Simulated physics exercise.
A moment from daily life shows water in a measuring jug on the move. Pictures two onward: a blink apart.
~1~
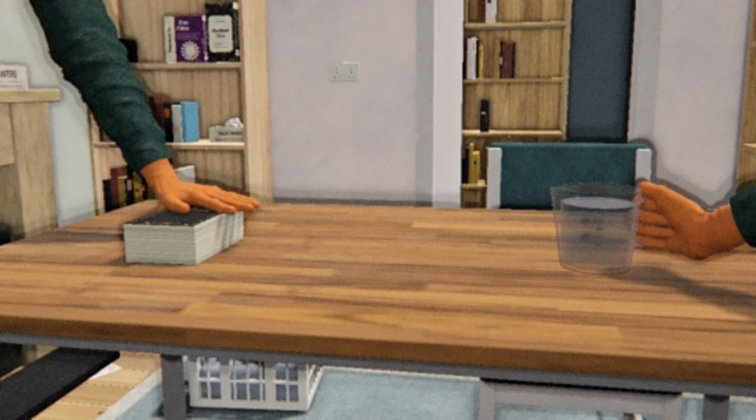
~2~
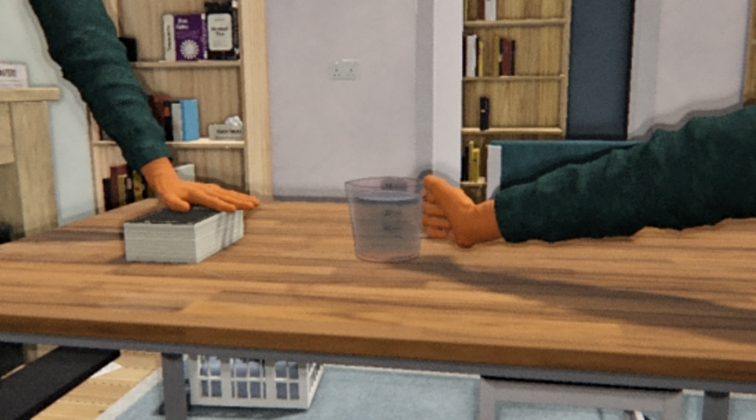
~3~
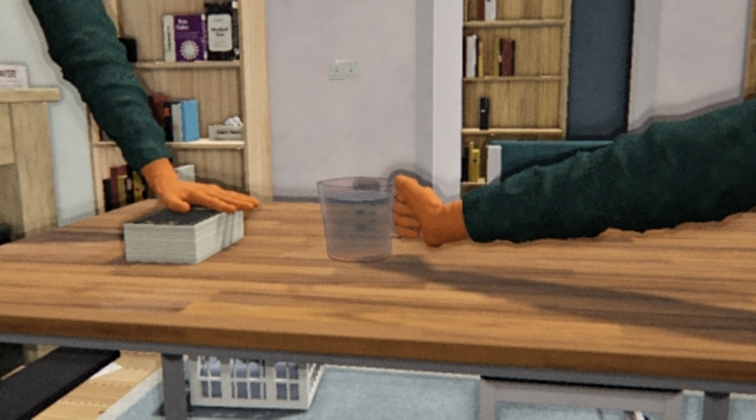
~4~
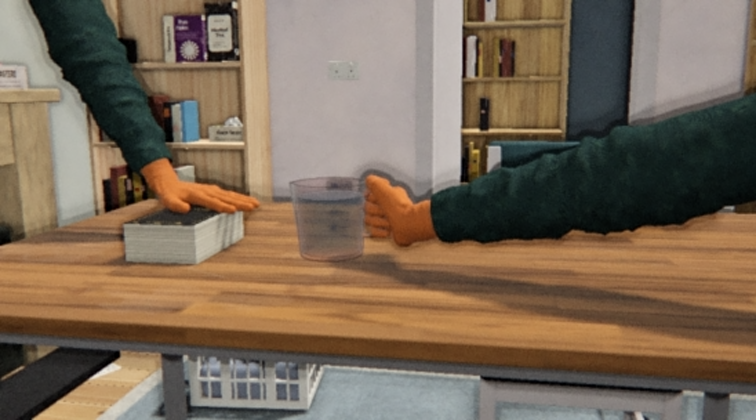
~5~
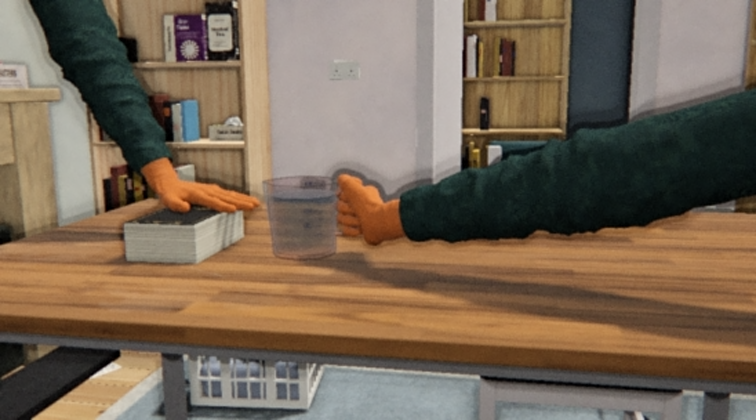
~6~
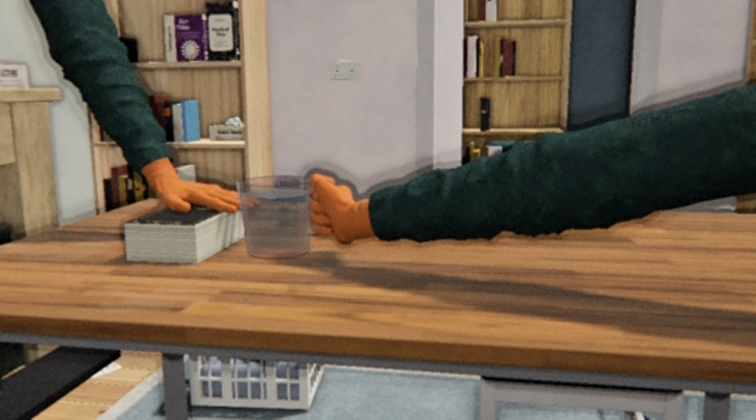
A clear measuring jug, about three quarters full of water, stands at the right of a wooden table in a room with bookshelves, seen from across the tabletop by a still camera. An orange hand in a dark green sleeve rests on a thick pale-edged book at left. Another orange hand slides the jug left, first far, then in small shifts, up beside the book.
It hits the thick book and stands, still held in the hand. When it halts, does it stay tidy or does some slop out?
I'd say there will be a mess to clean up.
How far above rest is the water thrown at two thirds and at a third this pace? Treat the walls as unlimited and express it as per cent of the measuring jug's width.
First case near 30 per cent, second near 15 per cent.
Shortly, the measuring jug meets the thick book.
Then, the water surges up the wall; it has lost some.
At the finish, the measuring jug stands at the thick book; it has lost some.
